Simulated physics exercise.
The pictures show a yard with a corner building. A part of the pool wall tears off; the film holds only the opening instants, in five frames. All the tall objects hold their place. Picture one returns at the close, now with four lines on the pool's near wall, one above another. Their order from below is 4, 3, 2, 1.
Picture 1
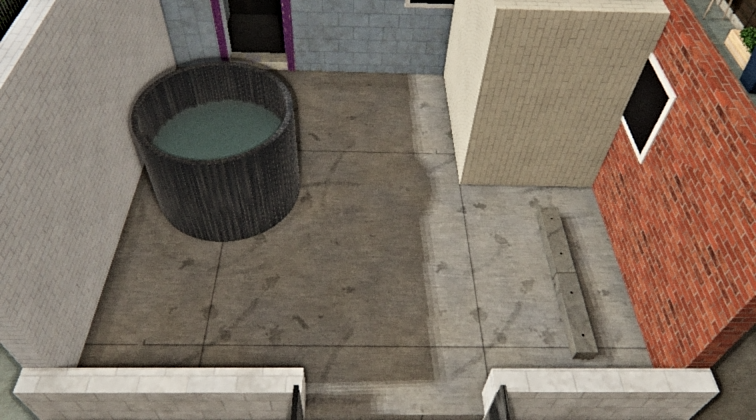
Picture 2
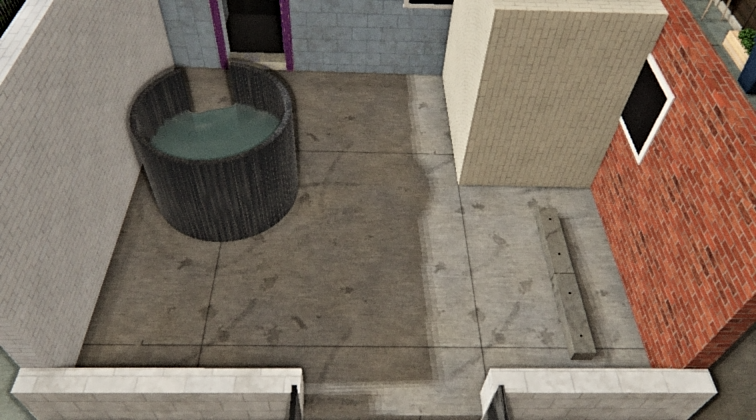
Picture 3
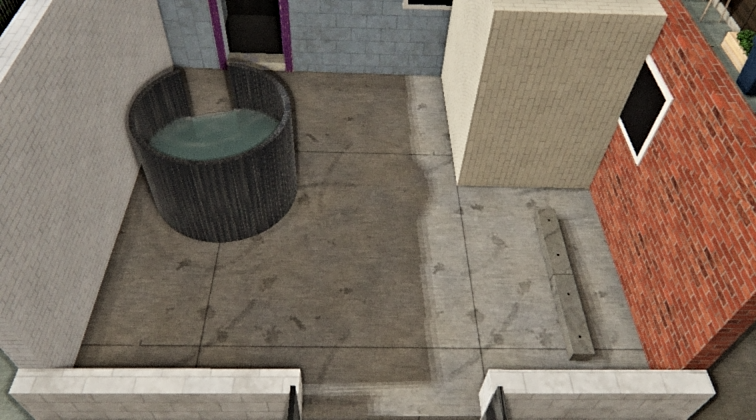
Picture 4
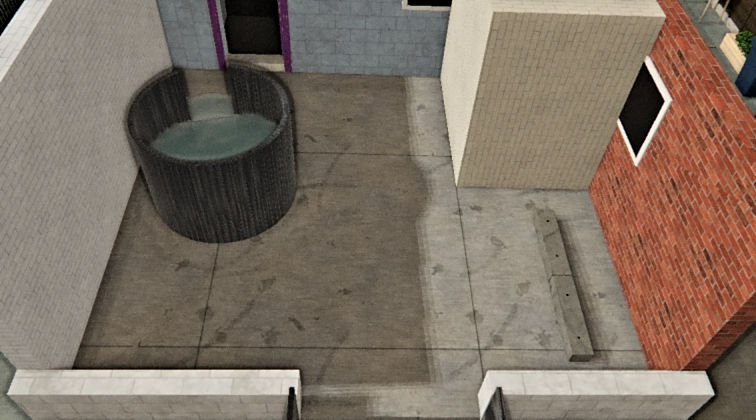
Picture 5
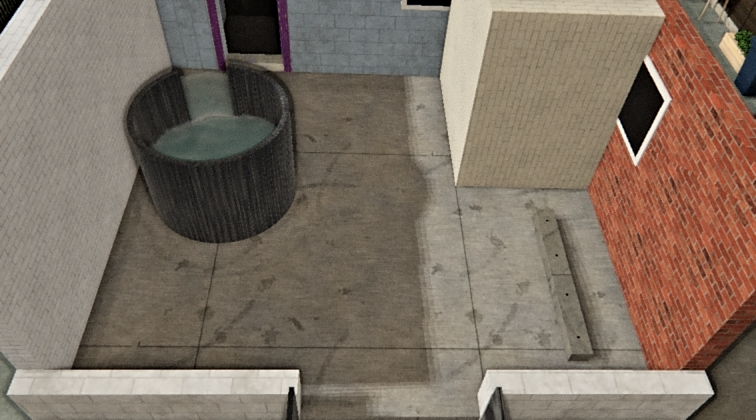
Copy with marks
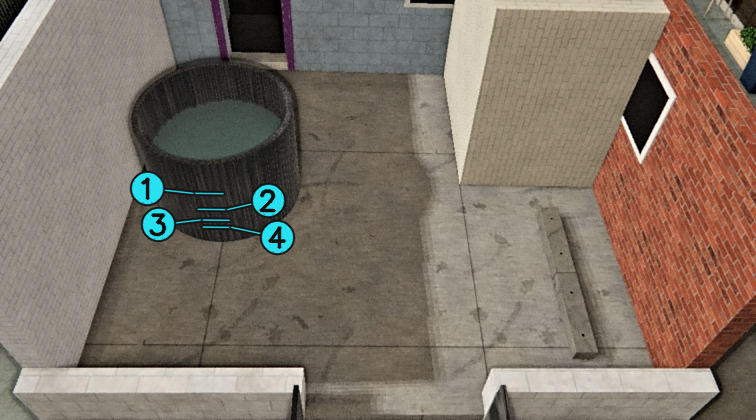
Walled concrete yard with a round dark pool, a gap opening in its far side and water flowing out through it.
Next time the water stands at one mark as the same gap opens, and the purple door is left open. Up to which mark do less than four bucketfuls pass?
Take 3.
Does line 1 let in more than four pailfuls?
Yes, that goes wrong.
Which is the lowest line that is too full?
Here it is line 2.
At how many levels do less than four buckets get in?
Two.
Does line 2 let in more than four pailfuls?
Yes, it does.
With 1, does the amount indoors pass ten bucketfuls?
Yes, clearly.
In cyan, 1 at (208, 193); 2 at (212, 209); 3 at (215, 220); 4 at (217, 227); from the bottom up 4, 3, 2, 1.
For line 1, dozens of bucketfuls pour in.
For line 2, about 10 bucketfuls get in.
For line 3, a bucket or two gets in.
For line 4, nothing gets over.
